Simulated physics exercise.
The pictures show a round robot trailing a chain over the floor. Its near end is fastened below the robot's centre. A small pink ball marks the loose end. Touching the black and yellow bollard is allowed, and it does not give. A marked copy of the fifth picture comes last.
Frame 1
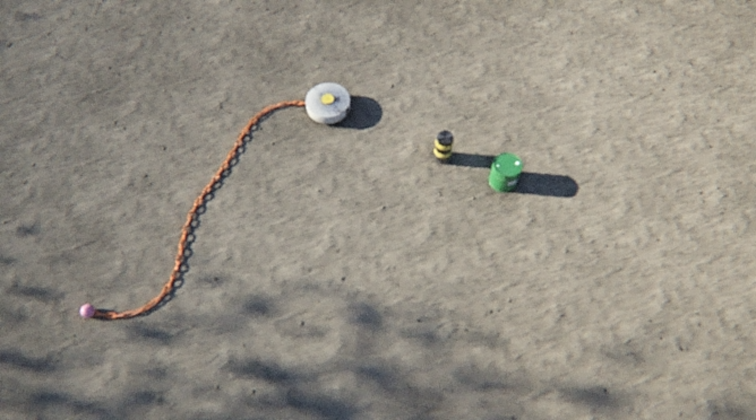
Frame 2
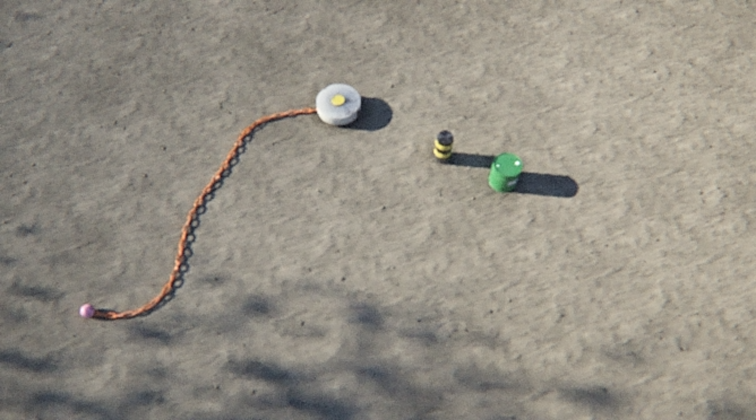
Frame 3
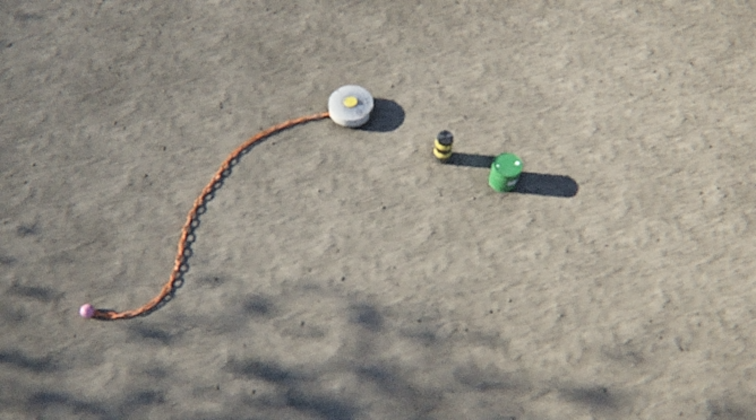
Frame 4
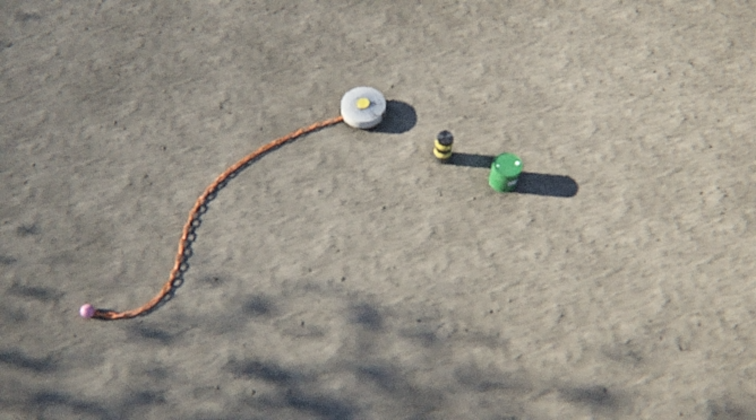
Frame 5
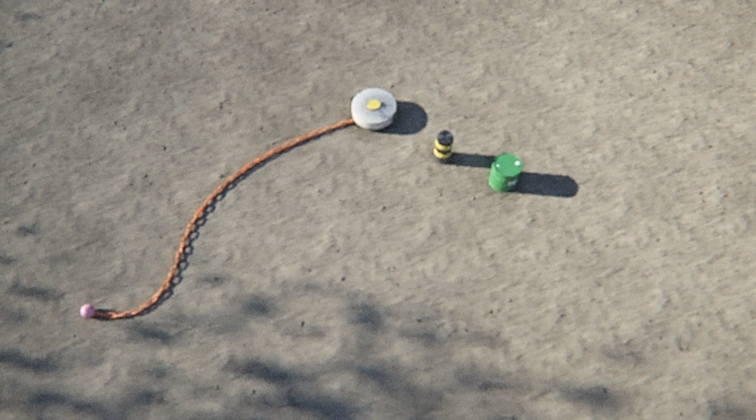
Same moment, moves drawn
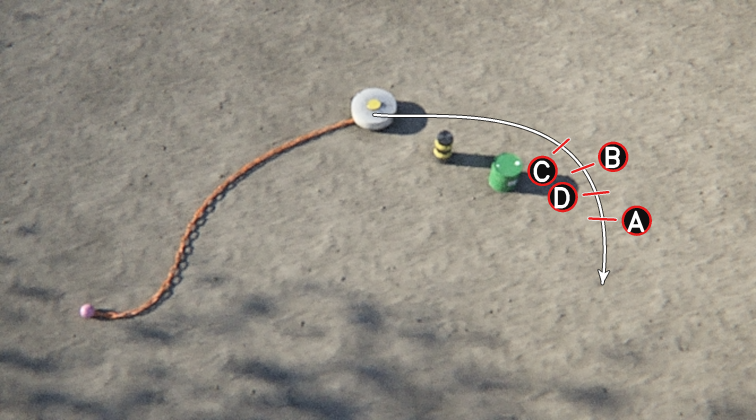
A round white robot with a yellow centre moves slowly to the right across sandy ground, pulling the upper part of an orange chain straighter, while the chain's pink far end, a black and yellow bollard and a green keg stay still.
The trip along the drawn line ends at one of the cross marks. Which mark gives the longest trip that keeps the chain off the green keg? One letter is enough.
Stop at D.
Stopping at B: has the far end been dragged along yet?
By then, yes.
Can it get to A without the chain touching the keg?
No.
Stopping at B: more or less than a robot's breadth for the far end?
By then, more.
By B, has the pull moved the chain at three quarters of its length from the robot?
Yes.
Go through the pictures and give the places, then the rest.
Free end (88, 311); green keg (505, 173); bollard (444, 148), in the first picture.
Robot (339, 106); free end (88, 311), in the second picture.
Robot (351, 107); bollard (444, 148), in the third picture.
Robot (364, 109); green keg (505, 173), in the fourth picture.
Robot (374, 110); free end (88, 311); green keg (505, 173); bollard (444, 148), in the fifth picture.
On the copy, A at (602, 219); B at (583, 168); C at (561, 146); D at (596, 193); the route from (374, 115) via (547, 137) to (603, 283).
On D. First, robot (462, 112), middle of the chain (299, 180), free end (138, 287).
Then, robot (551, 133), middle of the chain (374, 167), free end (205, 239).
Finally, robot (599, 189), middle of the chain (417, 157), free end (248, 217); only the bollard has been touched, if anything.
By contrast, A brings the chain against the keg; B is safe but short; C is safe but short.
